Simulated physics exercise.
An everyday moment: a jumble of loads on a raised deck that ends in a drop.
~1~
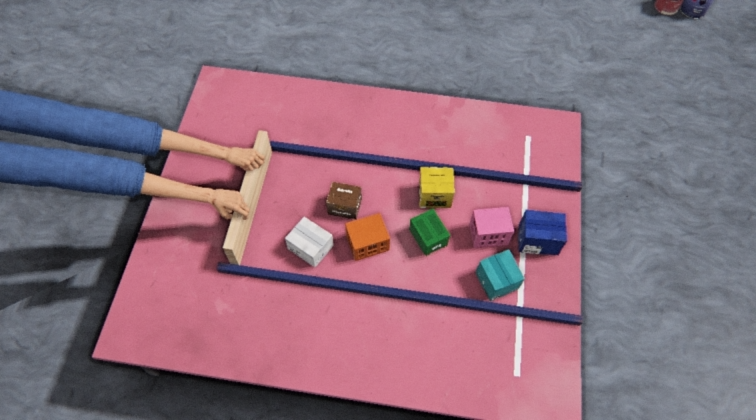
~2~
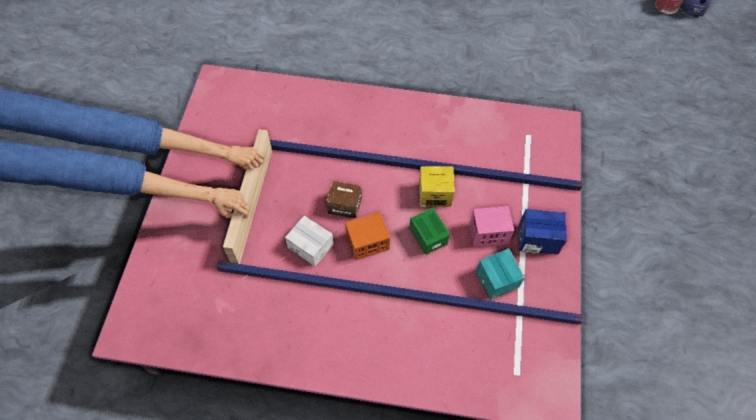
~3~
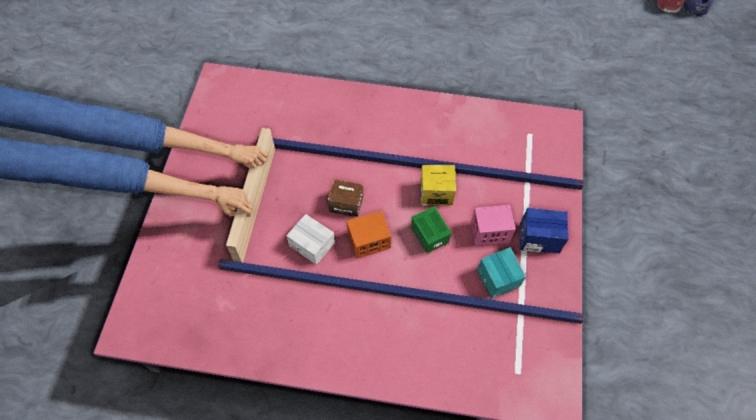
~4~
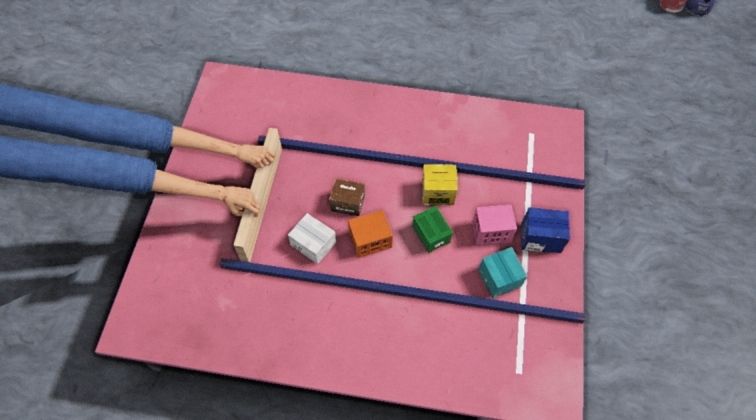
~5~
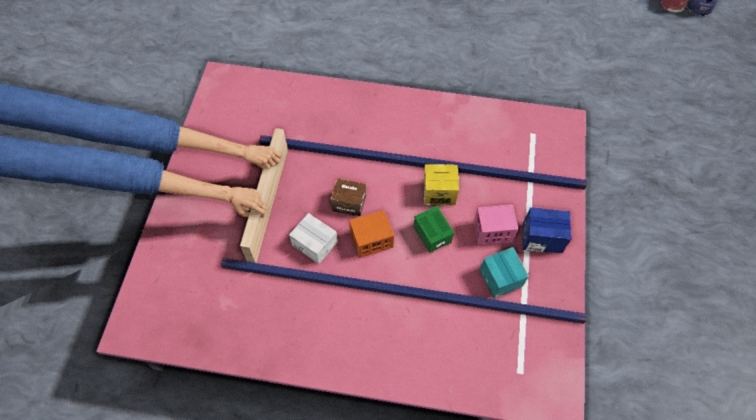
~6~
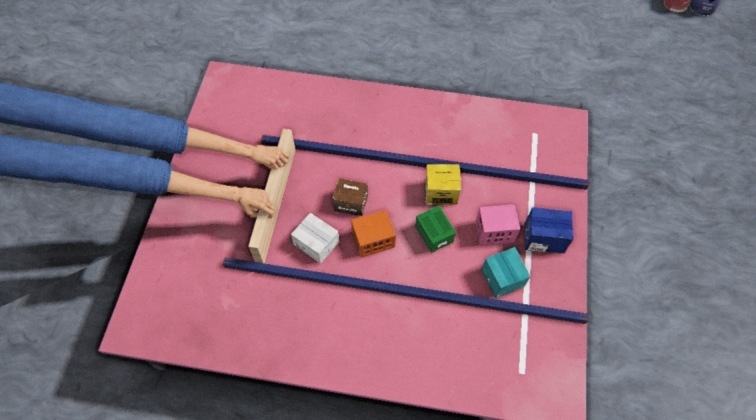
Two hands on blue-sleeved arms slide a pale wooden plank a short way rightward over a pink board on a grey floor, seen from above, while the view drifts very slightly. Between two dark blue rails sit brown and white boxes at left, orange, green and yellow ones midway, and pink, turquoise and blue ones near a white line at right. The plank nears the boxes without touching them, and they stay put on the board.
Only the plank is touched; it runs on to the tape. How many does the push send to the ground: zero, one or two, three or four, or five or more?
As it turns out, the number that fall off is one or two.
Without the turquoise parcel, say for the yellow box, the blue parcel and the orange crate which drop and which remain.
The yellow box holds on, the blue parcel is lost, the orange crate holds on.
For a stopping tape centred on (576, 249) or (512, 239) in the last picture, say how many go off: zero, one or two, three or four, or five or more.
Taking them in turn, at least five; one or two.
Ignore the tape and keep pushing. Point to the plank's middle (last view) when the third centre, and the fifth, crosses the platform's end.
Near (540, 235) and (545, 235).
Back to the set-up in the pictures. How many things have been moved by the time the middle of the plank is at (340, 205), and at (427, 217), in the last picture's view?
By then 3, and 7.
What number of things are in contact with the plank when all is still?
That makes 3.
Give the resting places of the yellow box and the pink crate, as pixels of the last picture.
About (549, 191), and the other about (583, 196).
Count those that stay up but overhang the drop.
That would be 4.
A little later, none off yet; blue parcel at rest near (548, 231); turquoise parcel at rest near (505, 273); pink crate at rest near (497, 225).
Next, none off yet; blue parcel shifted about its own width near (585, 228); turquoise parcel at rest near (505, 273); pink crate shifted about its own width near (545, 210).
When it is over, the number that fall off is one or two; down, blue parcel.
